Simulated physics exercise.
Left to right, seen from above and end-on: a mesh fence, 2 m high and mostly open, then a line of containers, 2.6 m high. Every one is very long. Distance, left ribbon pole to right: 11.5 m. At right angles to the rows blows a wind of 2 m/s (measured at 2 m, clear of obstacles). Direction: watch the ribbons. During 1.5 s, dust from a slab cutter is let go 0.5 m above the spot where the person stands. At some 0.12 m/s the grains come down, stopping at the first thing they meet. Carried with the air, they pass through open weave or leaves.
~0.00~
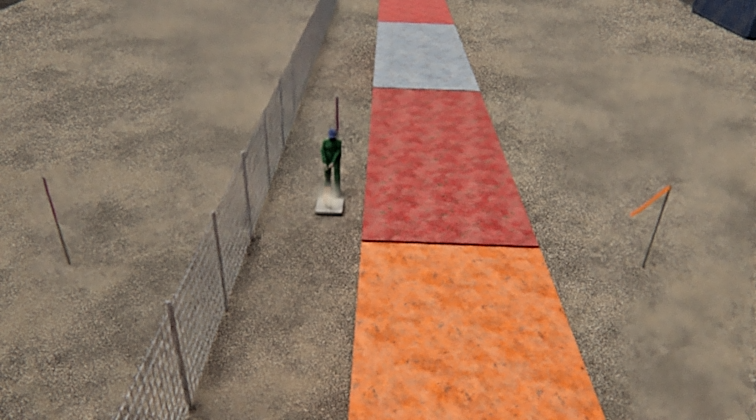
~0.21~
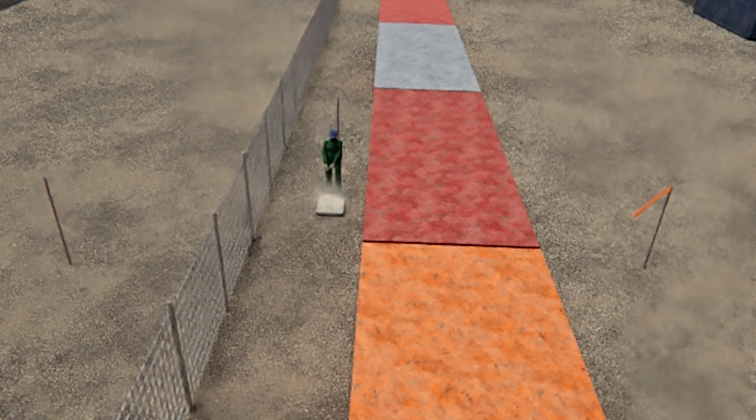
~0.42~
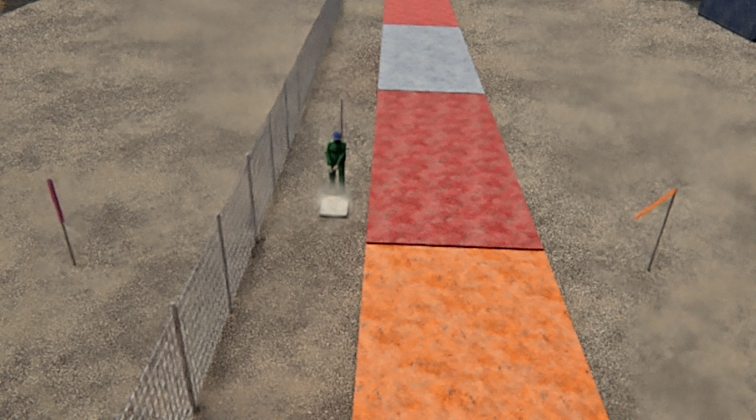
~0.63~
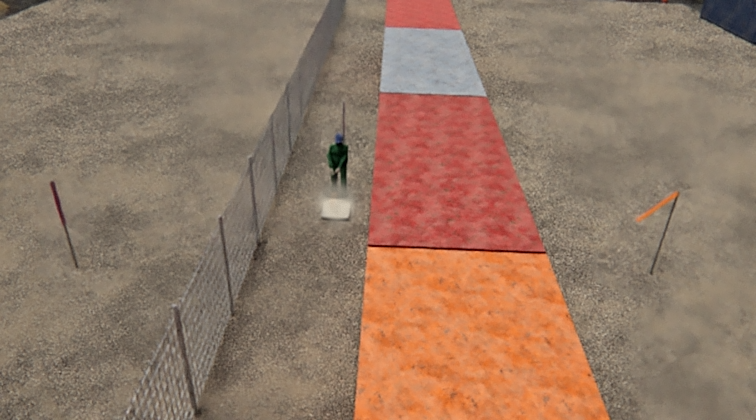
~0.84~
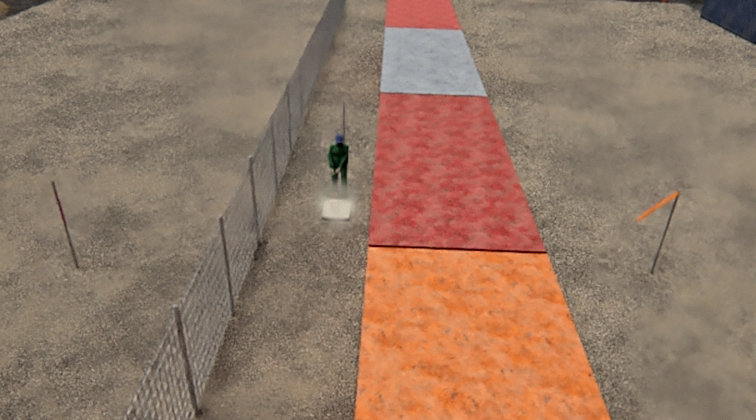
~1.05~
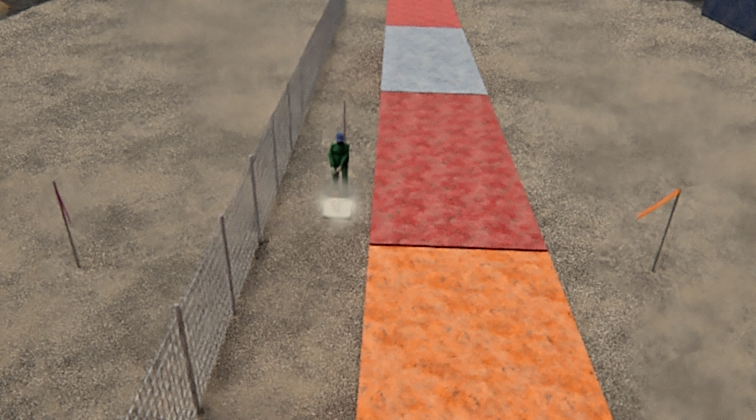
On a gravelly yard split by a mesh fence, a person in green stands at a pale slab beside a strip of red, grey and orange panels. Pale dust hangs thinly over the slab and slightly hides it, while the left ribbon flutters by its pole and the orange one leans left throughout.
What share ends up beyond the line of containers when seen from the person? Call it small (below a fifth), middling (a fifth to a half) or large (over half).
Small.
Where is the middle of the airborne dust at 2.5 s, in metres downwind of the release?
It comes to roughly 0.0 m.
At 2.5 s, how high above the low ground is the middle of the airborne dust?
The middle is at about 0.4 m above the low ground.
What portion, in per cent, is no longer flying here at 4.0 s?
About 20 %.
After 2.5 s, 3 % is no longer flying here, and 0 % is beyond the line of containers; the middle of what still flies is 0.4 m above the low ground, near (342, 204).
After 4.0 s, 19 % is no longer flying here, and 0 % is beyond the line of containers; the middle of what still flies is 0.3 m above the low ground, near (345, 207).
After 8.0 s, 68 % is no longer flying here, and 0 % is beyond the line of containers; the middle of what still flies is 0.4 m above the low ground, near (353, 204).
After 20.0 s, 93 % is no longer flying here, and 0 % is beyond the line of containers.
After 45.0 s, 98 % is no longer flying here, and 0 % is beyond the line of containers.
